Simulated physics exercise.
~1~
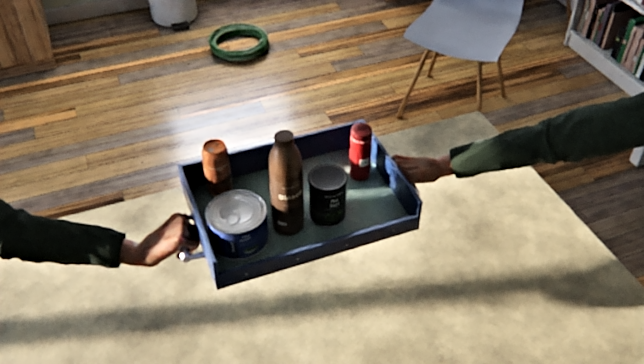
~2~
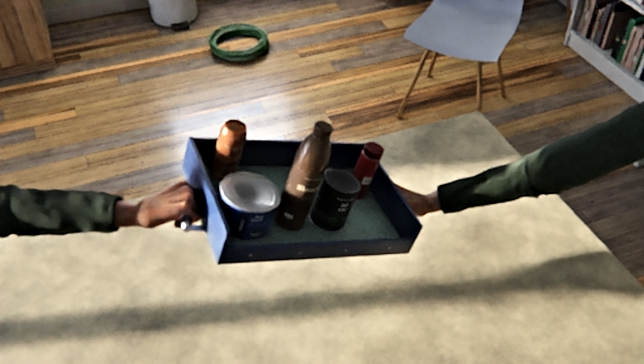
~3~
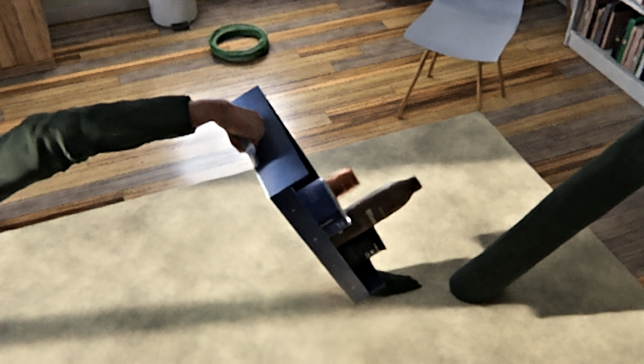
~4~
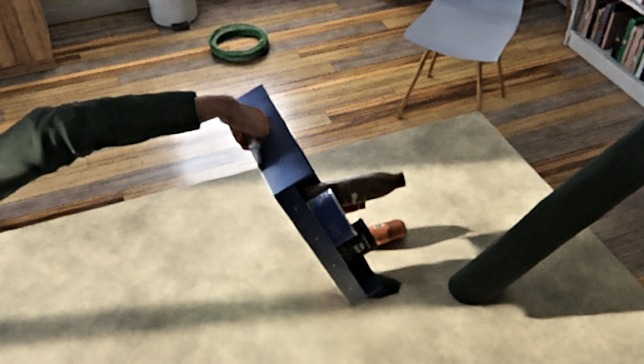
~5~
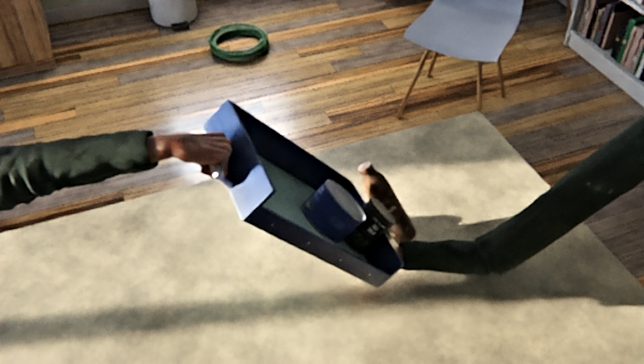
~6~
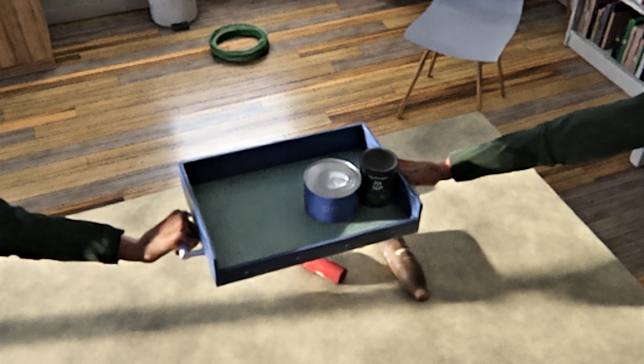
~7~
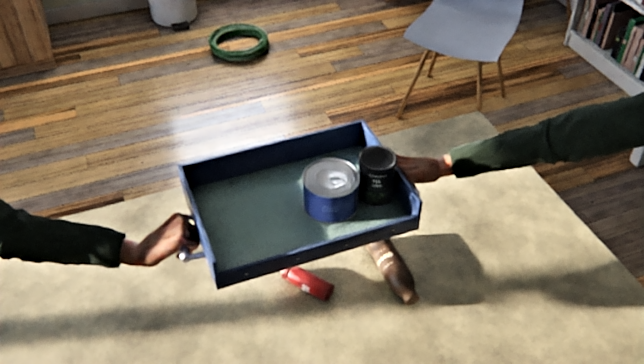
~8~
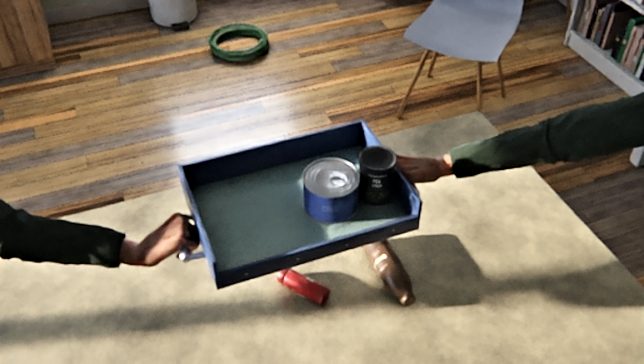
Two hands tip a blue crate steeply right and level it, leaving two containers inside.
